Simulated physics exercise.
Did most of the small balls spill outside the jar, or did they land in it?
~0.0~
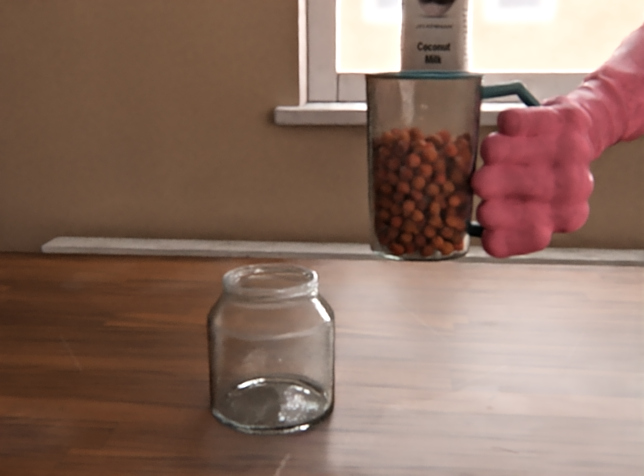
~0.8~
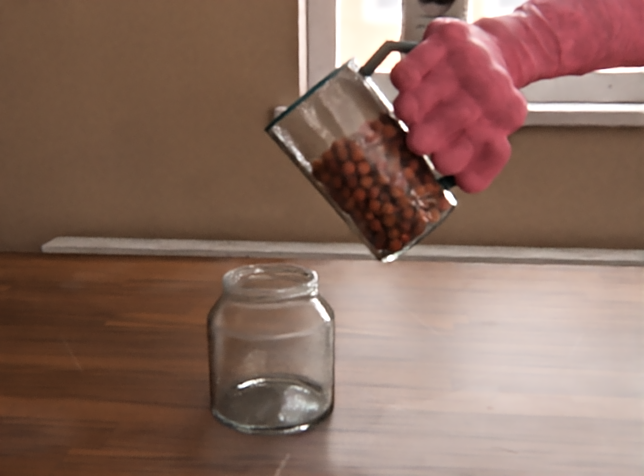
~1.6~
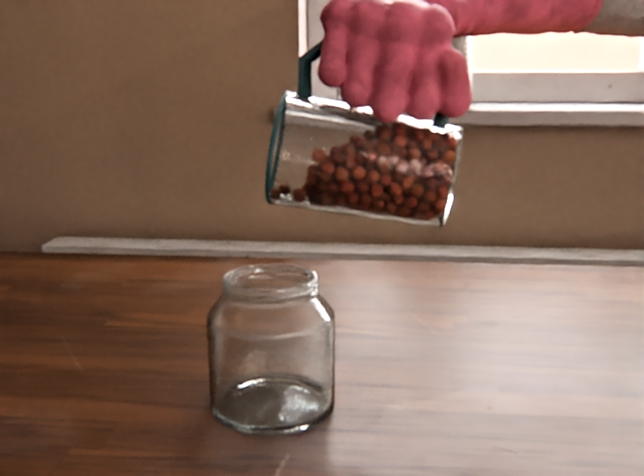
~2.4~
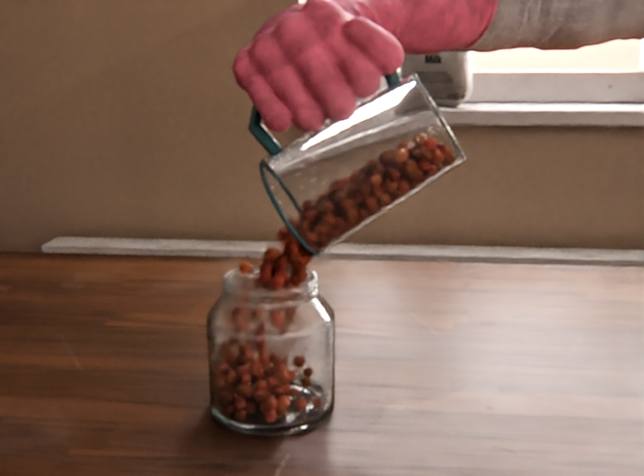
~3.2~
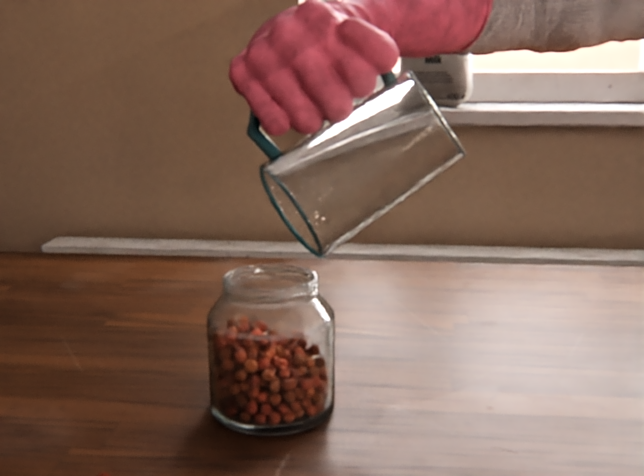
They landed in the jar. None were left lying on the table, and the cup was empty at the end.
